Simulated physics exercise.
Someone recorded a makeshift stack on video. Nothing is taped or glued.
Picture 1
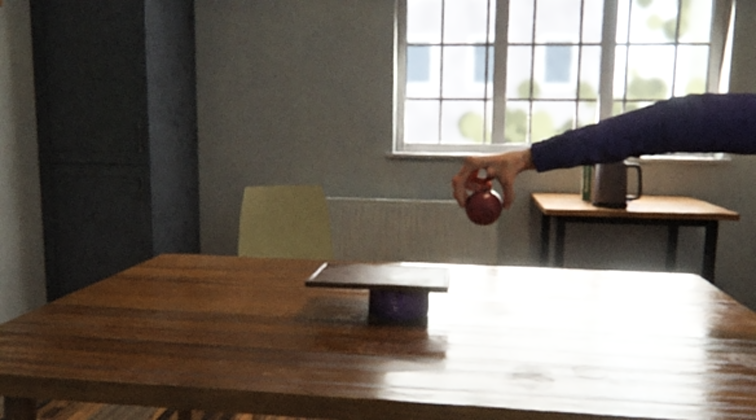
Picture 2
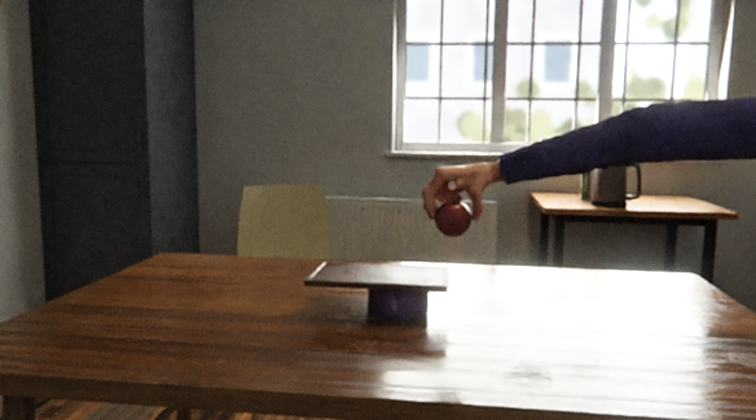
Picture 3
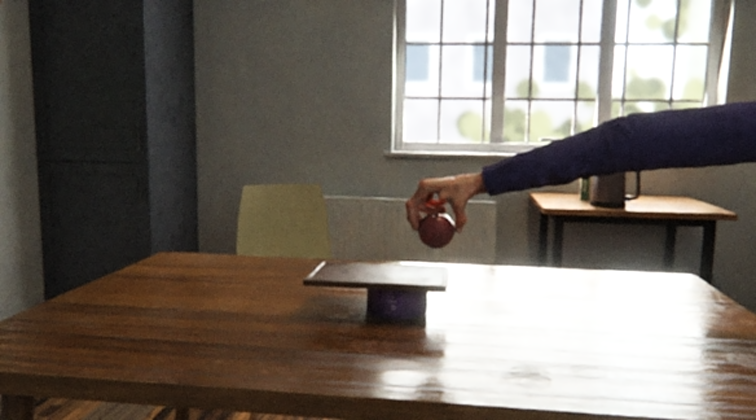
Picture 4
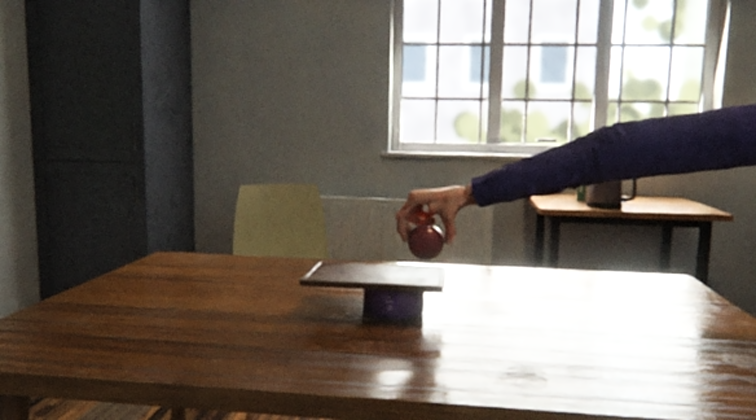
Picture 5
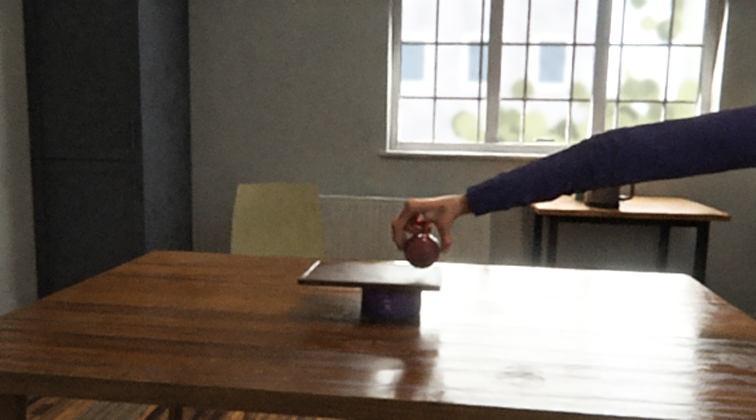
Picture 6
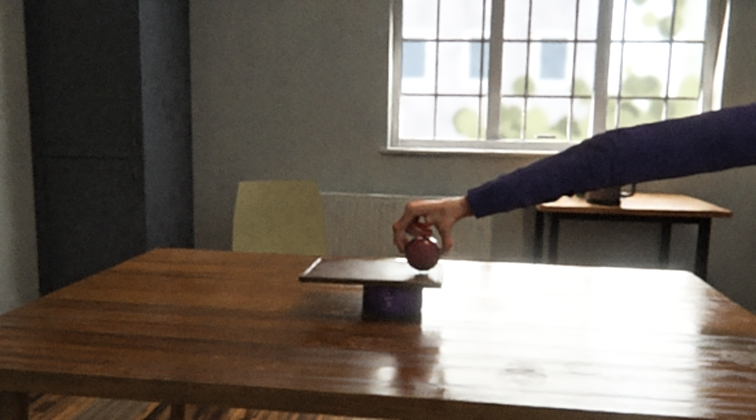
On a wooden table, a hand lowering a red apple leftward and down onto a flat board resting on a purple tub.
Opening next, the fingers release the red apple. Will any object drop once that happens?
So the pile rests quietly where it is.
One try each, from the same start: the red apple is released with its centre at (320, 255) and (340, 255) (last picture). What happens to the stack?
It falls the first time and falls the second time.
Then, 0.20 s on from there, no change.
Then, 0.40 s on from there, red apple resting near (423, 254).
In the end, all 3 unmoved. At the end, from the last picture's camera, red apple near (423, 254). The stack stays up.
